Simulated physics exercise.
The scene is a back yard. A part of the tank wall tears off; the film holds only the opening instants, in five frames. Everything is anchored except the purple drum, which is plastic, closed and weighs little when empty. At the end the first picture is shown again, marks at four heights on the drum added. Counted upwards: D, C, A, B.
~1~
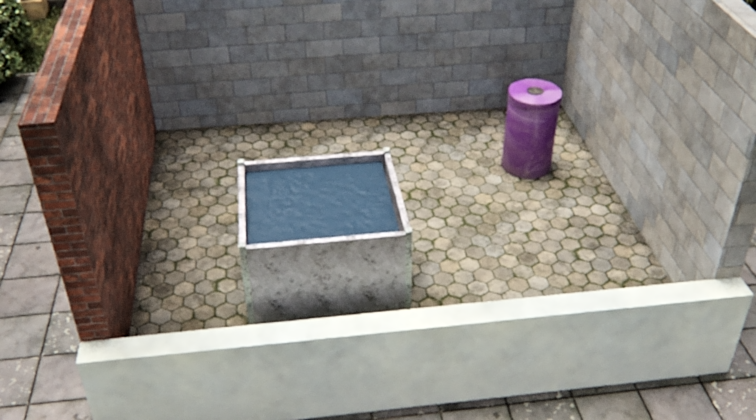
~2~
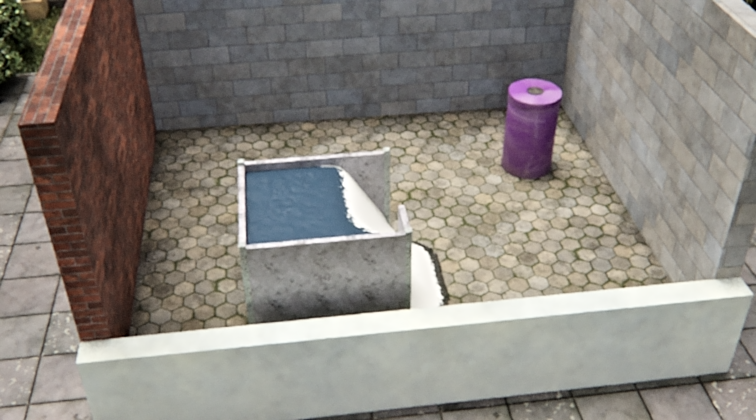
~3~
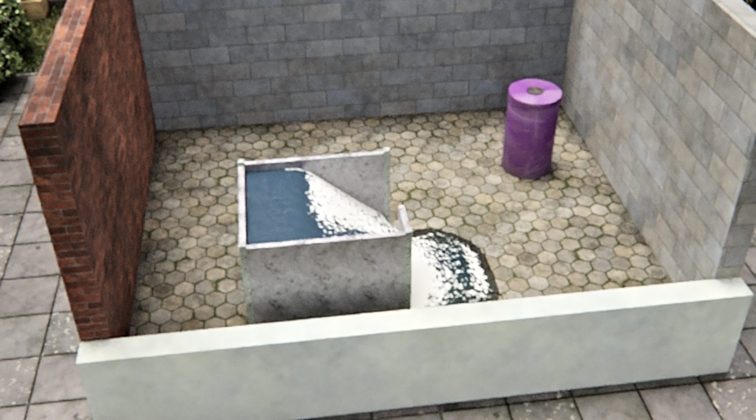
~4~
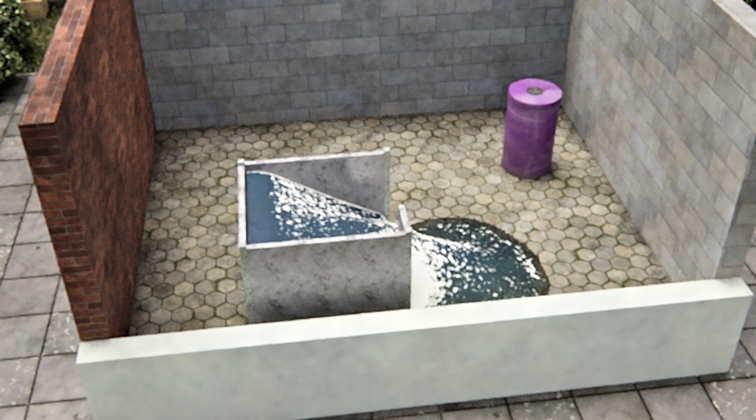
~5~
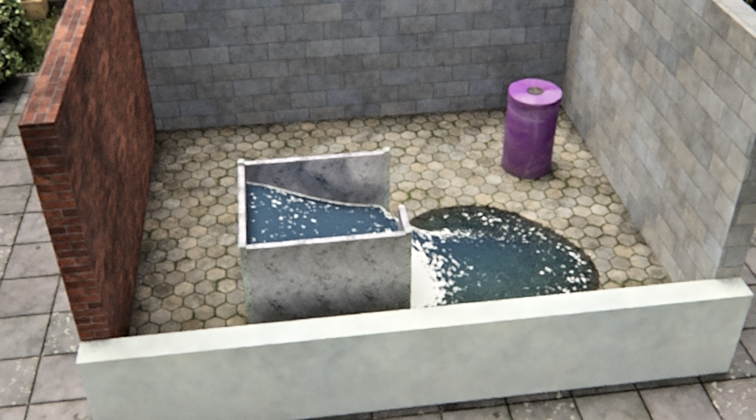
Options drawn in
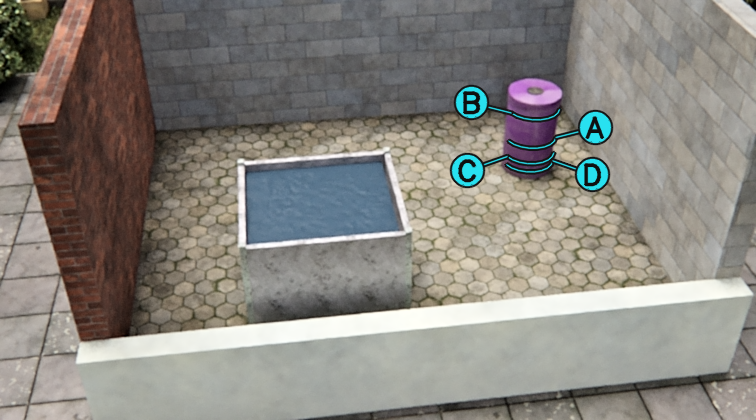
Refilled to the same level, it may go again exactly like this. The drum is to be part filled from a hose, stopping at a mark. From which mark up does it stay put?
Take A.
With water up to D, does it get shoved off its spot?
Yes.
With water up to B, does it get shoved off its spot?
No, not at all.
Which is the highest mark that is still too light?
That is mark C.
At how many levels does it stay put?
Two of them.
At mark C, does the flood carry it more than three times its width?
No.
In cyan, A at (537, 148); B at (540, 119); C at (535, 163); D at (534, 171); from the bottom up D, C, A, B.
With A, it does not move.
With B, it does not move.
With C, it is pushed about its own width away.
With D, it is pushed about 5 times its own width away.
